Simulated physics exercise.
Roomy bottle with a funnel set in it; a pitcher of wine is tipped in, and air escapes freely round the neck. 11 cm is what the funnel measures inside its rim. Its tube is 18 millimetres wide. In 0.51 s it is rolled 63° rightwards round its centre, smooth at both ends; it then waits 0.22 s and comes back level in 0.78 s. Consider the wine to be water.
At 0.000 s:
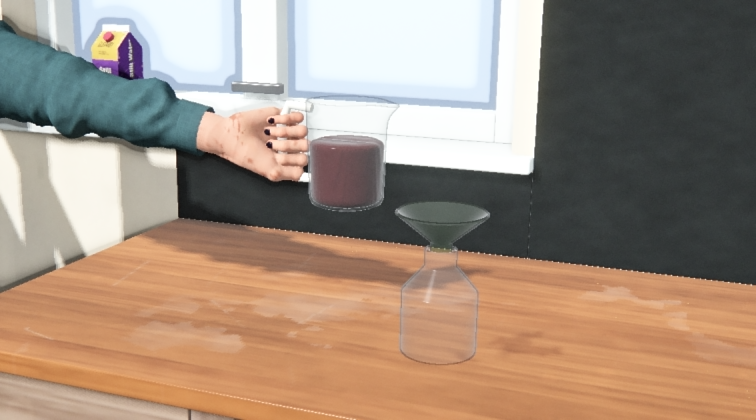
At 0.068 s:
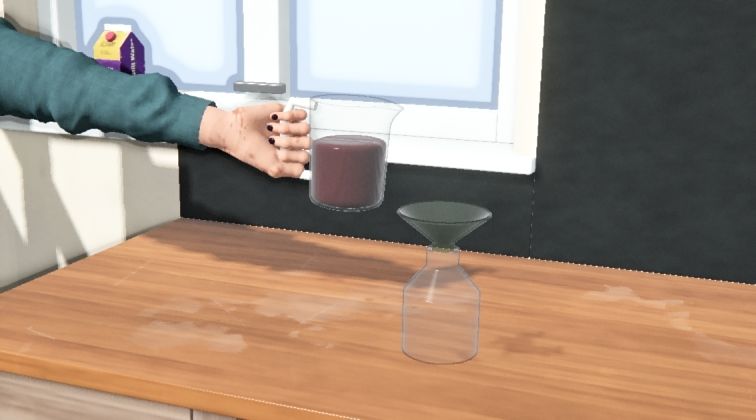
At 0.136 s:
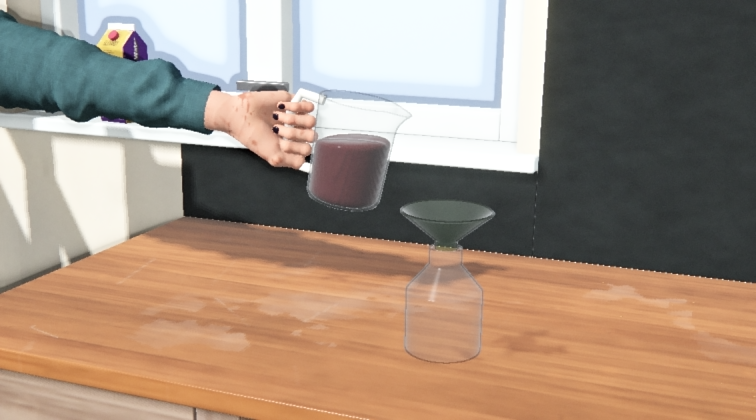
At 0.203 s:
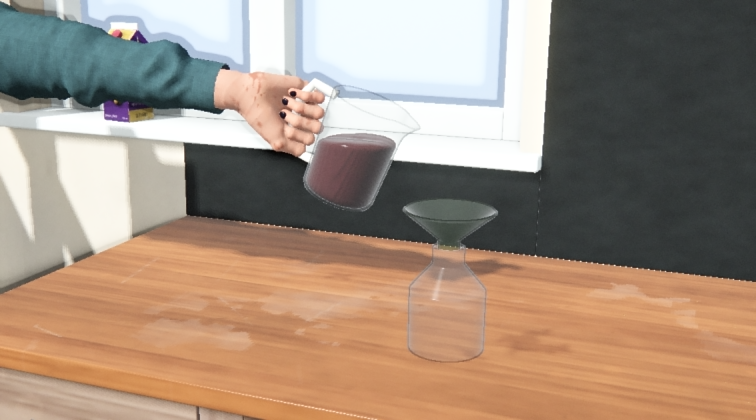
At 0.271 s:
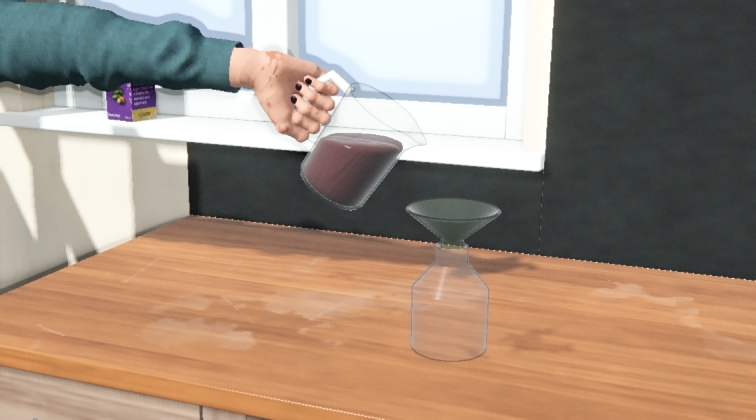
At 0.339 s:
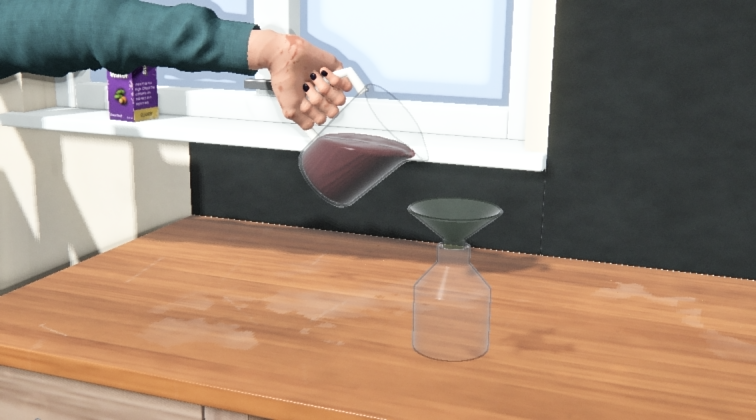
A hand holds a glass pitcher of wine and tilts it rightwards above a funnelled bottle.
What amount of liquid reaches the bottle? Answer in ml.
I would say close to 140 ml gets there.
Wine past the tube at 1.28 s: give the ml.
110 ml.
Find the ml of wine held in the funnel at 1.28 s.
Reading: Approx. 30 ml.
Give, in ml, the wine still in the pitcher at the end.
I'd say some 390 ml remain at that point.
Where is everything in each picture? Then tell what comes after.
Tilt 0°; pouring edge (399, 106); surface from (323, 138) to (377, 142); the funnel's rim runs from (402, 212) to (484, 221), in the first picture.
Tilt 3°; pouring edge (403, 108); surface from (325, 139) to (380, 142), in the second picture.
Tilt 10°; pouring edge (411, 116); surface from (328, 138) to (383, 141), in the third picture.
Tilt 22°; pouring edge (420, 128); surface from (325, 138) to (388, 142), in the fourth picture.
Tilt 35°; pouring edge (427, 144); surface from (319, 146) to (398, 145), in the fifth picture.
Tilt 47°; pouring edge (428, 160); surface from (315, 145) to (407, 148), in the sixth picture.
By 0.62 s the tilt is 63° and 15 ml has passed the tube, 35 ml is in the funnel, 495 ml in the pitcher and 0 ml has missed.
By 0.83 s the tilt is 61° and 55 ml has passed the tube, 50 ml is in the funnel, 415 ml in the pitcher and 5 ml has missed.
By 1.04 s the tilt is 41° and 90 ml has passed the tube, 50 ml is in the funnel, 395 ml in the pitcher and 35 ml has missed.
By 1.28 s the tilt is 13° and 115 ml has passed the tube, 30 ml is in the funnel, 395 ml in the pitcher and 40 ml has missed.
At rest 140 ml has passed the tube, 0 ml is in the funnel, 395 ml in the pitcher and 40 ml has missed.
